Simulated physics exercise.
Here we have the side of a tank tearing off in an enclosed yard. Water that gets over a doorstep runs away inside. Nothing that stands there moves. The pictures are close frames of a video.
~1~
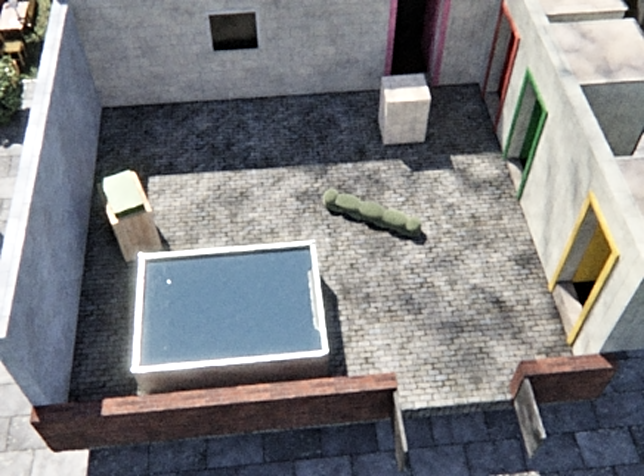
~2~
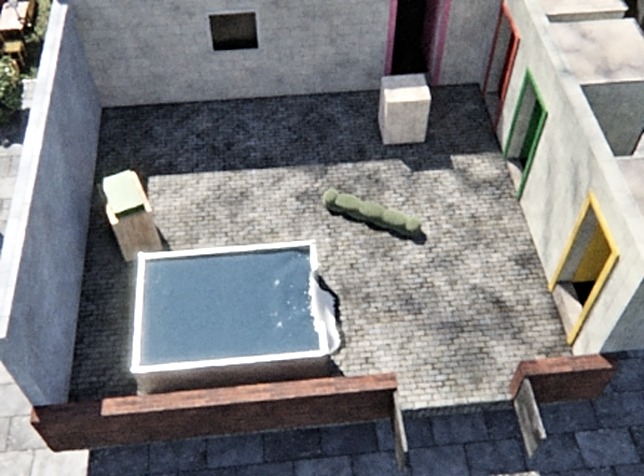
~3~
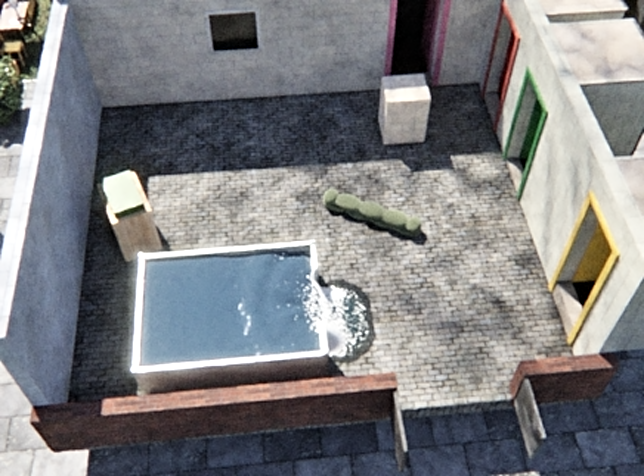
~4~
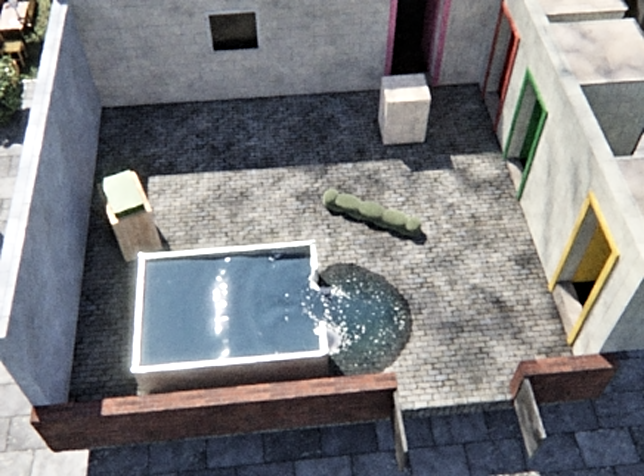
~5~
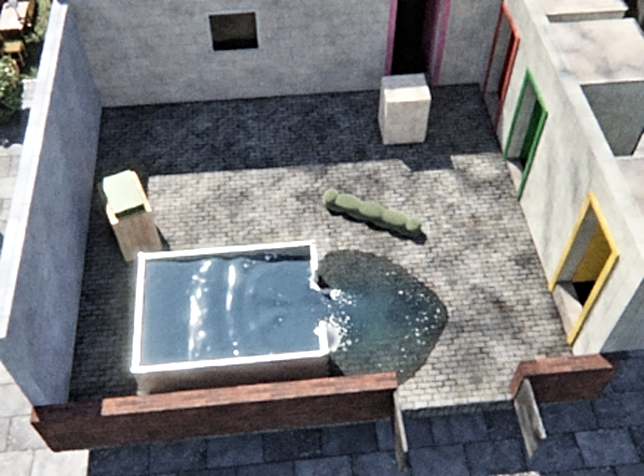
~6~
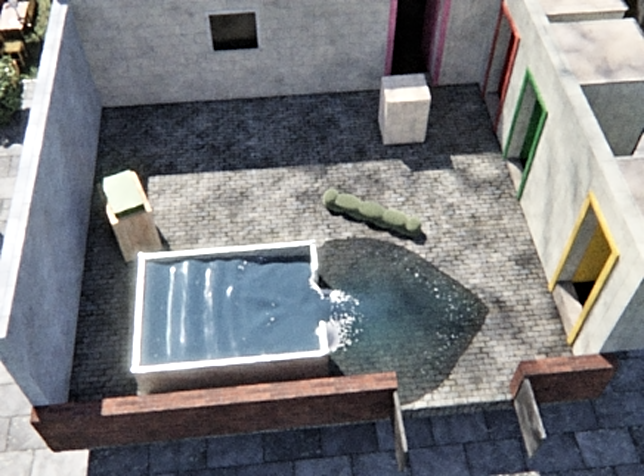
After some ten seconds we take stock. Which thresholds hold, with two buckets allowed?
In the end: The pink door holds within the limit; the green door floods; the red door holds within the limit; the yellow door holds within the limit.
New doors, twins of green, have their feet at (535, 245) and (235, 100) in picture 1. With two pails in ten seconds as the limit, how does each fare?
In that order: Goes over, keeps below it.
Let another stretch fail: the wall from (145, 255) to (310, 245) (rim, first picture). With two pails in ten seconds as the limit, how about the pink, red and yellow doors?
In short: The pink one stays under, the red one is over, the yellow one holds.
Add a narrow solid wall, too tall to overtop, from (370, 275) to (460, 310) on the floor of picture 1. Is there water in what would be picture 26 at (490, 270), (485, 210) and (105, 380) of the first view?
One after the other: Flooded, covered, dry.
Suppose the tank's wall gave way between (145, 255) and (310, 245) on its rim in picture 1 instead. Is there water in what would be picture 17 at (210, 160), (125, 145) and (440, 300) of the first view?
As listed: Flooded, flooded, no water.
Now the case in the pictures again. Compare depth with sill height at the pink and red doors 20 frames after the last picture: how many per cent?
About 0 and 30 per cent.
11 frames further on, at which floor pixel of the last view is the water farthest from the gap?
I would point to (496, 157).
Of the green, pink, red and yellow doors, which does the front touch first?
I say the door marked yellow.
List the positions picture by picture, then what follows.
In the first picture, still water in the open tank at (230, 305).
In the second picture, the front is at (334, 351), out from the gap at (317, 312).
In the third picture, the front is at (367, 341), out from the gap at (317, 314).
In the fourth picture, the front is at (407, 327), out from the gap at (317, 315).
In the fifth picture, the front is at (442, 318), out from the gap at (317, 314).
In the sixth picture, water pours out at (317, 314) and has run to (481, 311).
A moment on, water covers 25 % of the floor; the pink door not reached, the green door not reached, the red door not reached, the yellow door wet at the sill, nothing in.
Next, water covers 30 % of the floor; the pink door not reached, the green door wet at the sill, nothing in, the red door not reached, the yellow door wet at the sill, nothing in.
Then, water covers 35 % of the floor; the pink door not reached, the green door under two buckets in, the red door wet at the sill, nothing in, the yellow door wet at the sill, nothing in.
Later, water covers 50 % of the floor; the pink door wet at the sill, nothing in, the green door over two buckets in, the red door wet at the sill, nothing in, the yellow door wet at the sill, nothing in.
In the end, water covers 85 % of the floor; the pink door under two buckets in, the green door over two buckets in, the red door wet at the sill, nothing in, the yellow door wet at the sill, nothing in.
